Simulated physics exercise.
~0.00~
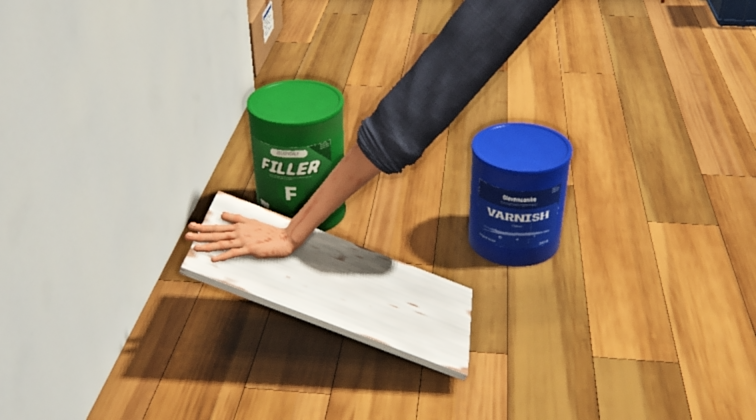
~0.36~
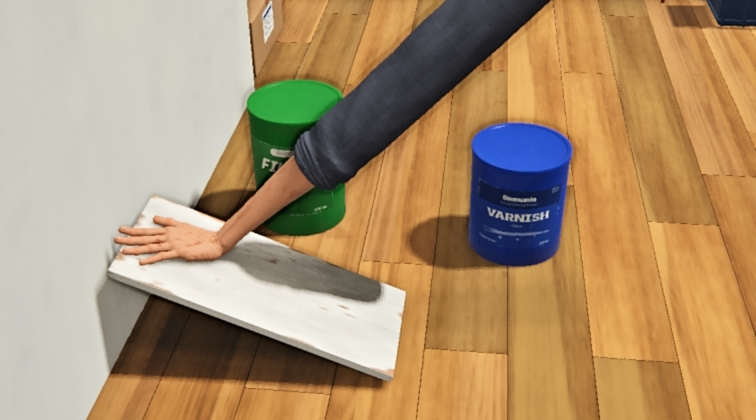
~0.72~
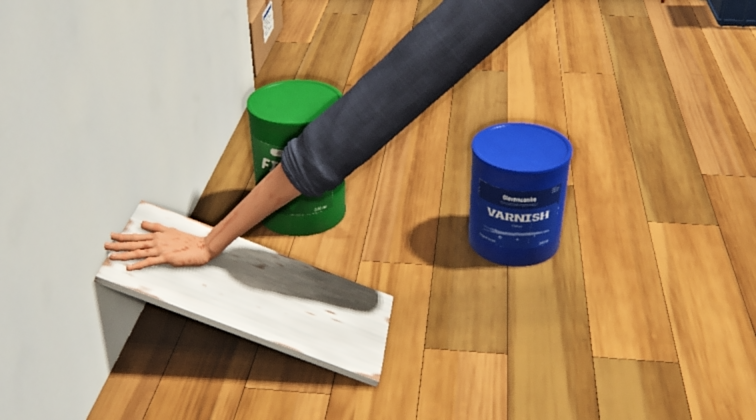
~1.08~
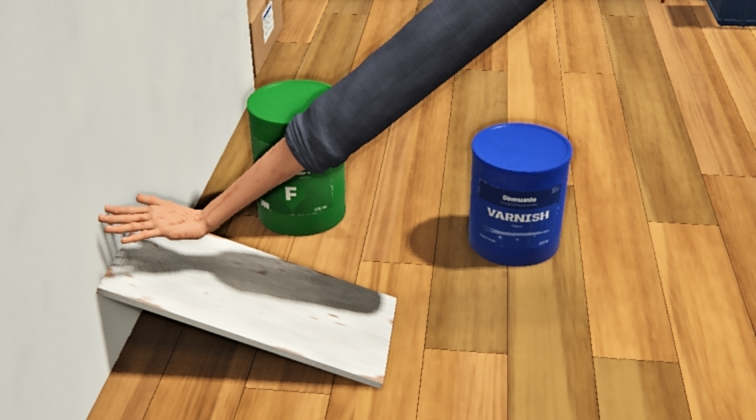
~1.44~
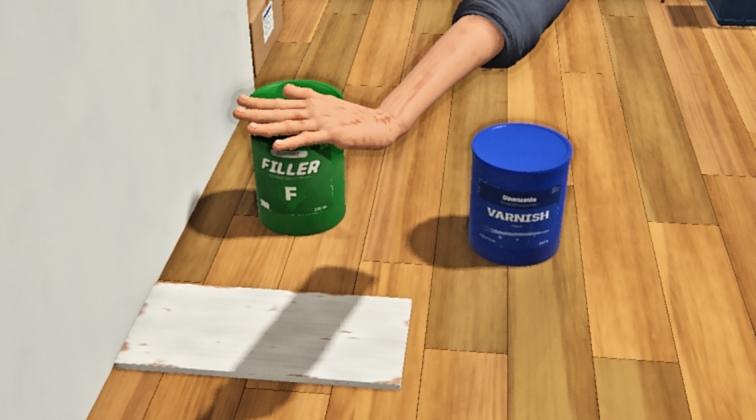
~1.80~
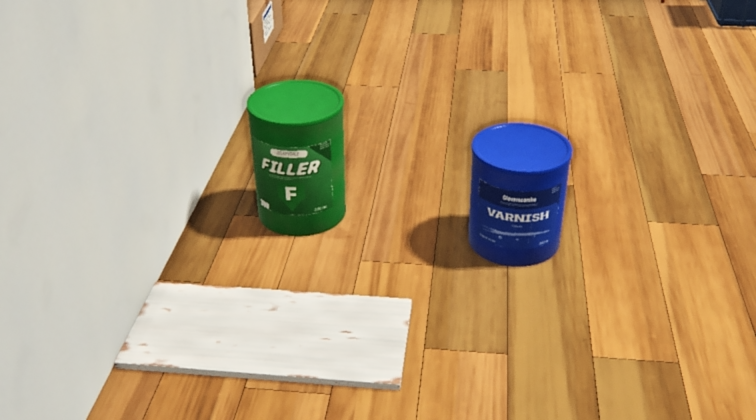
We see a hand move a tilted white board left against a pale wall, near a green pail and a blue pail on a wooden floor. The hand lets go and withdraws, and the board slides down to lie flat while both pails stay in place.
